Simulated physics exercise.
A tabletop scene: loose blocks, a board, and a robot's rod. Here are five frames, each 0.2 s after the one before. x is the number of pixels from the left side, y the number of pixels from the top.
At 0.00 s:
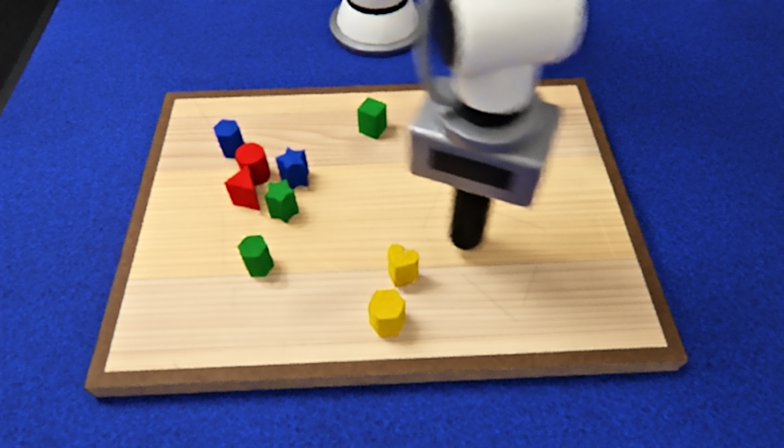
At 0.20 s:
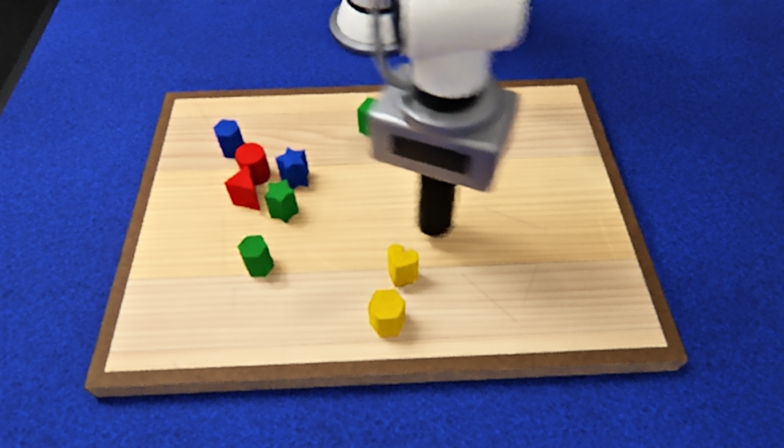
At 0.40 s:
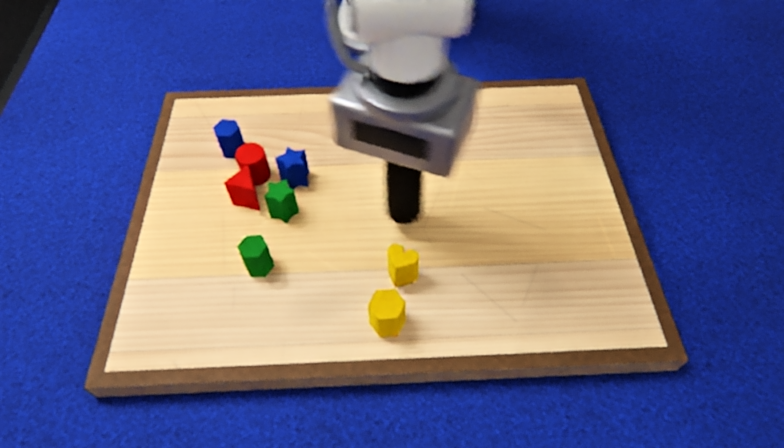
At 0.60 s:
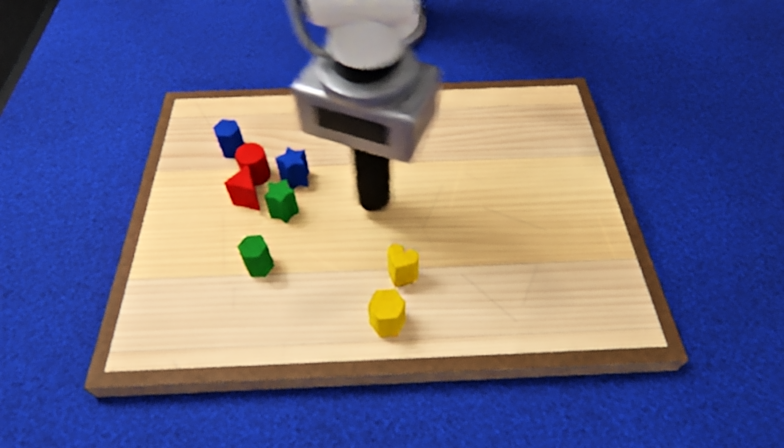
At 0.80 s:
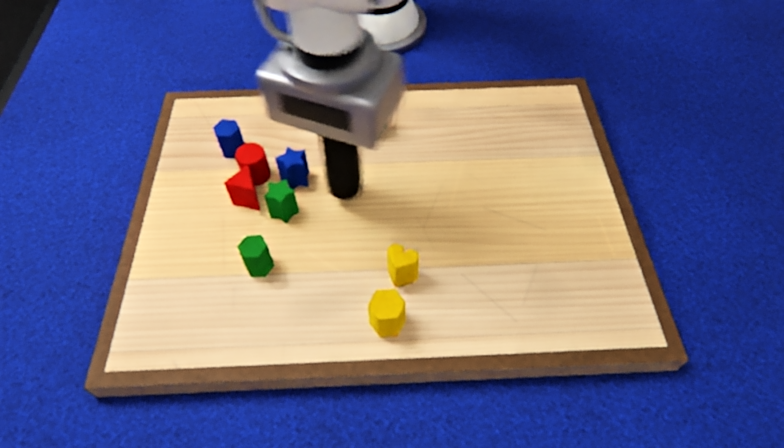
In this clip, a robot arm with a black rod moves steadily left and slightly away across a wooden board, nearing a cluster of red, blue and green blocks, while the visible blocks stay still.
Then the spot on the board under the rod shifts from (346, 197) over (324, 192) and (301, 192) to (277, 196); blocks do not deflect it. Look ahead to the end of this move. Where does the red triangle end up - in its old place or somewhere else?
Answer: Unmoved.
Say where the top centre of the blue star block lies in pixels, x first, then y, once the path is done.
At pixel (268, 153).
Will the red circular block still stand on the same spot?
The answer is no.
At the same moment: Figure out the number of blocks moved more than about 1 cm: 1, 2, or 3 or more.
I think three or more will be displaced.
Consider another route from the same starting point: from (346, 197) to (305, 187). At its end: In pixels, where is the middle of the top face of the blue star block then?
I expect it at (277, 151).
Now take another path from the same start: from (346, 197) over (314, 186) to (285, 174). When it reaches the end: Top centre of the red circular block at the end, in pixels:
At the end it should sit near (229, 146).
On the path given first. Halfway along, rod (310, 181); blue star block (283, 154), turned 15° clockwise.
At the end, rod (274, 186); red triangle unmoved; red circular block (240, 147); green star block (265, 197), turned 50° anticlockwise; blue star block (268, 153), turned 80° clockwise.
